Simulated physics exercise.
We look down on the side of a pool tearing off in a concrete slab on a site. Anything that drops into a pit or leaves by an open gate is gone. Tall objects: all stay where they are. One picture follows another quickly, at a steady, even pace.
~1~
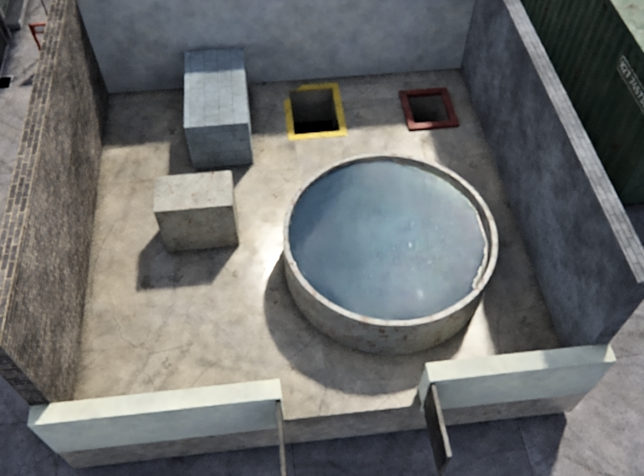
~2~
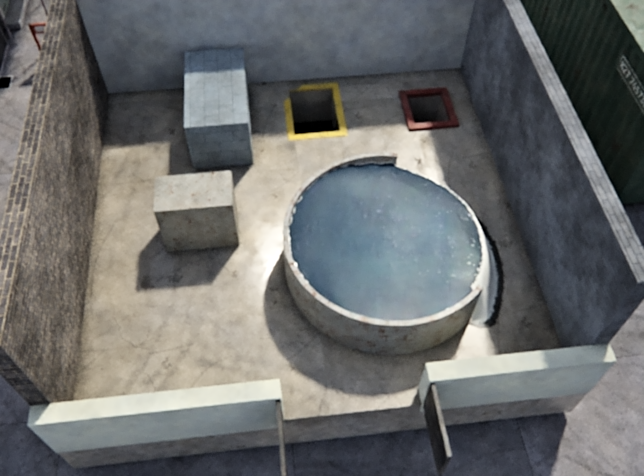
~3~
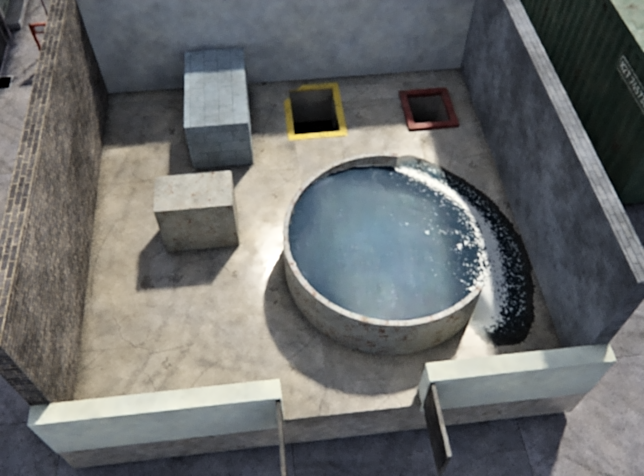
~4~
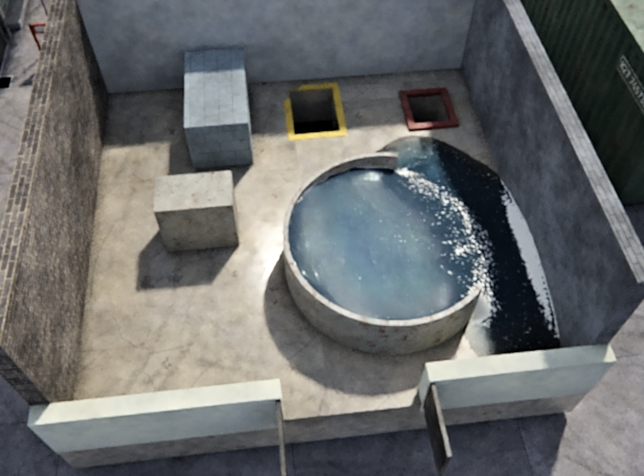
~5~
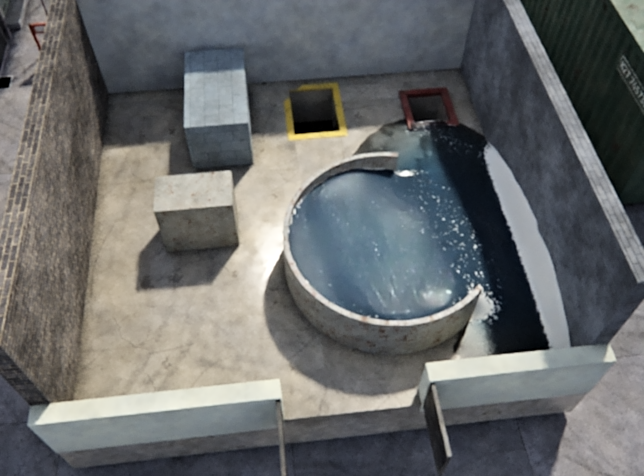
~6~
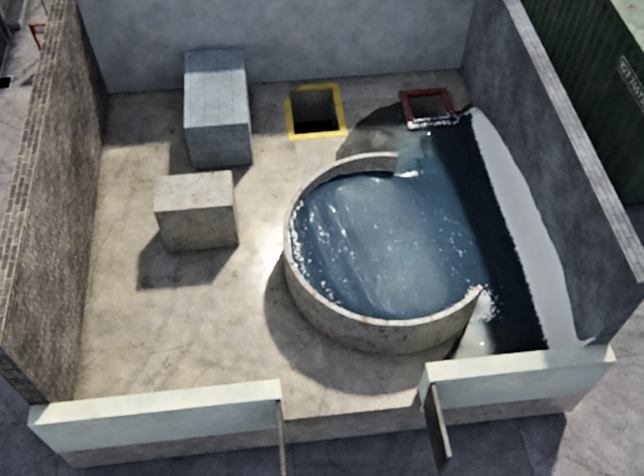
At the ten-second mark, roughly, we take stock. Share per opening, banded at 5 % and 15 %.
Gate - 5 to 15 %, yellow pit - over 15 %, red pit - over 15 %.
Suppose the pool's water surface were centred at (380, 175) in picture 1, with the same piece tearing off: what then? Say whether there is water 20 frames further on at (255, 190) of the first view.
Outcome noted: Unreached.
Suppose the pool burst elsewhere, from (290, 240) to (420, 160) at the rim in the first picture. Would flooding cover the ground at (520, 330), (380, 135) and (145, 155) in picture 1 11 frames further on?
In the order asked: Out of reach, sodden, sodden.
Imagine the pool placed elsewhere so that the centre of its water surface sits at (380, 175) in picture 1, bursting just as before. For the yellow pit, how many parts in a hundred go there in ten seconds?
So the yellow pit gets 15 in a hundred.
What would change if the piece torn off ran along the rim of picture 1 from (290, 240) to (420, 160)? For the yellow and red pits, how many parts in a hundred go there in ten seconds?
Approximately, yellow takes 45 % and red takes 6 %.
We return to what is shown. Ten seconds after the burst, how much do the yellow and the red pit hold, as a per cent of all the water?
26 and 22 per cent respectively.
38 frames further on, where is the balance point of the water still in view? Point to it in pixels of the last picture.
The water centres close to (378, 236).
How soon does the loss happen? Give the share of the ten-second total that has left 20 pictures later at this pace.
It comes to around 45 per cent.
A moment on, water covers 25 % of the floor; the gate 0 %, the yellow pit 0 %, the red pit 2 %.
Next, water covers 35 % of the floor; the gate 0 %, the yellow pit 1 %, the red pit 7 %.
Then, water covers 55 % of the floor; the gate 4 %, the yellow pit 8 %, the red pit 13 %.
Later, water covers 70 % of the floor; the gate 7 %, the yellow pit 18 %, the red pit 18 %.
In the end, water covers 95 % of the floor; the gate 9 %, the yellow pit 26 %, the red pit 21 %.
